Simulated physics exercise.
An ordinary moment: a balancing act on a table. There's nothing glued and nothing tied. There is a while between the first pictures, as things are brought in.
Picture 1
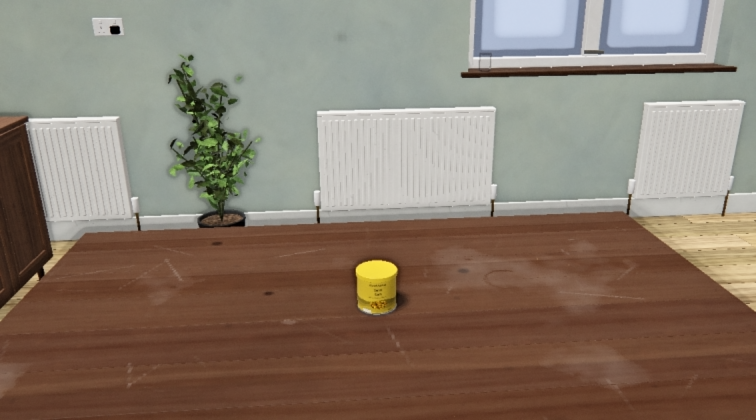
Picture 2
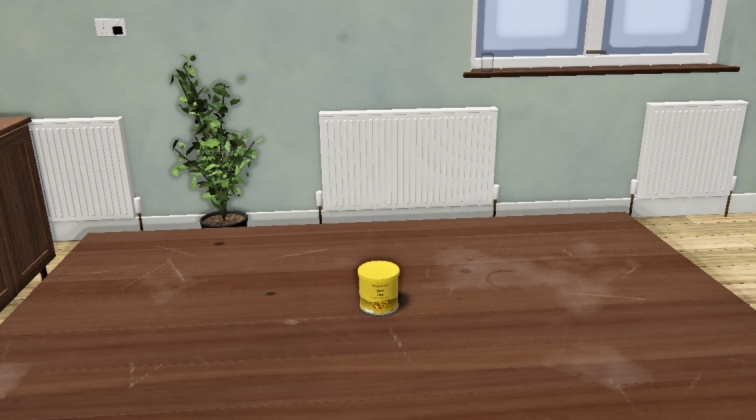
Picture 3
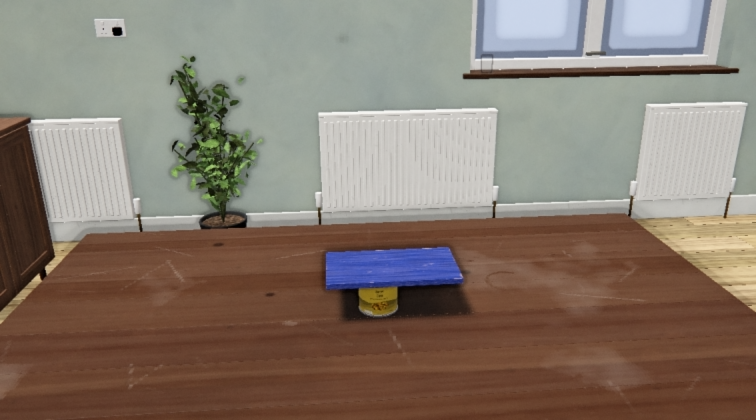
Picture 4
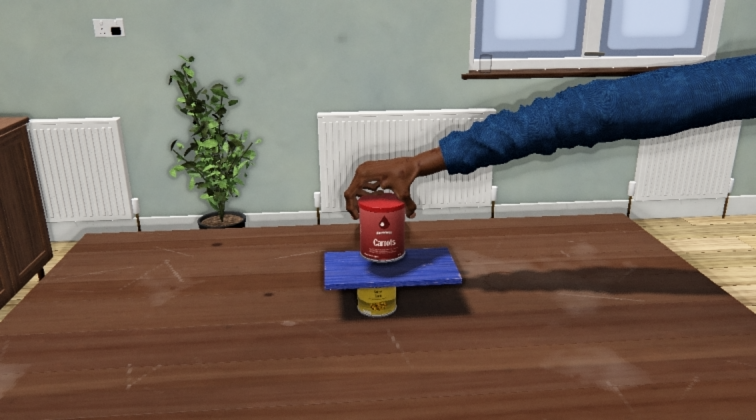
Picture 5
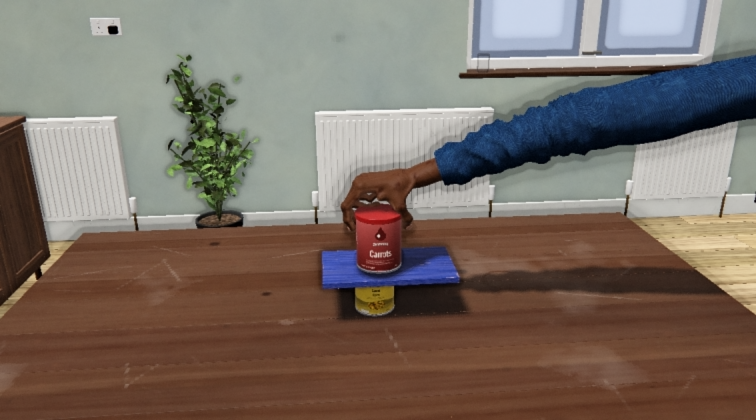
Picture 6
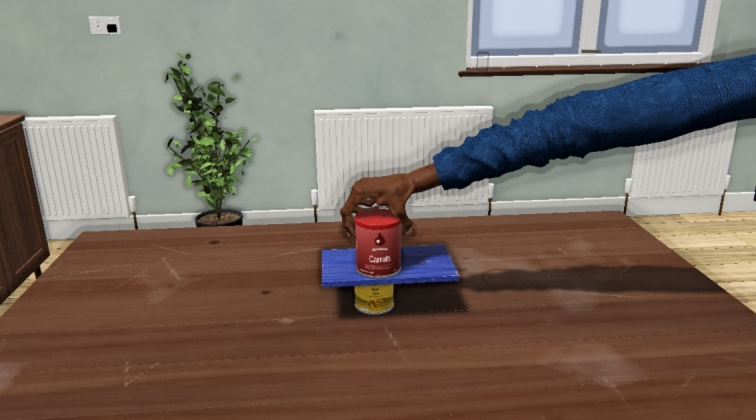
A hand in a blue sleeve lowering a red tin onto a blue board resting on a yellow tin on a wooden table.
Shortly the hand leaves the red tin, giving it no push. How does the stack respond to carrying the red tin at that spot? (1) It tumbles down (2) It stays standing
Option 2: It stays standing.
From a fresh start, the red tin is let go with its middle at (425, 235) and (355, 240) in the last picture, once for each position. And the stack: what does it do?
Well, the first time it goes over, and the second time it stays put.
Then, 0.20 s after the last picture, nothing has stirred.
Then, 0.40 s after the last picture, red tin resting near (378, 243).
At rest, all 3 in place. Seen from the same camera at the end, red tin near (378, 243). The stack stays up.
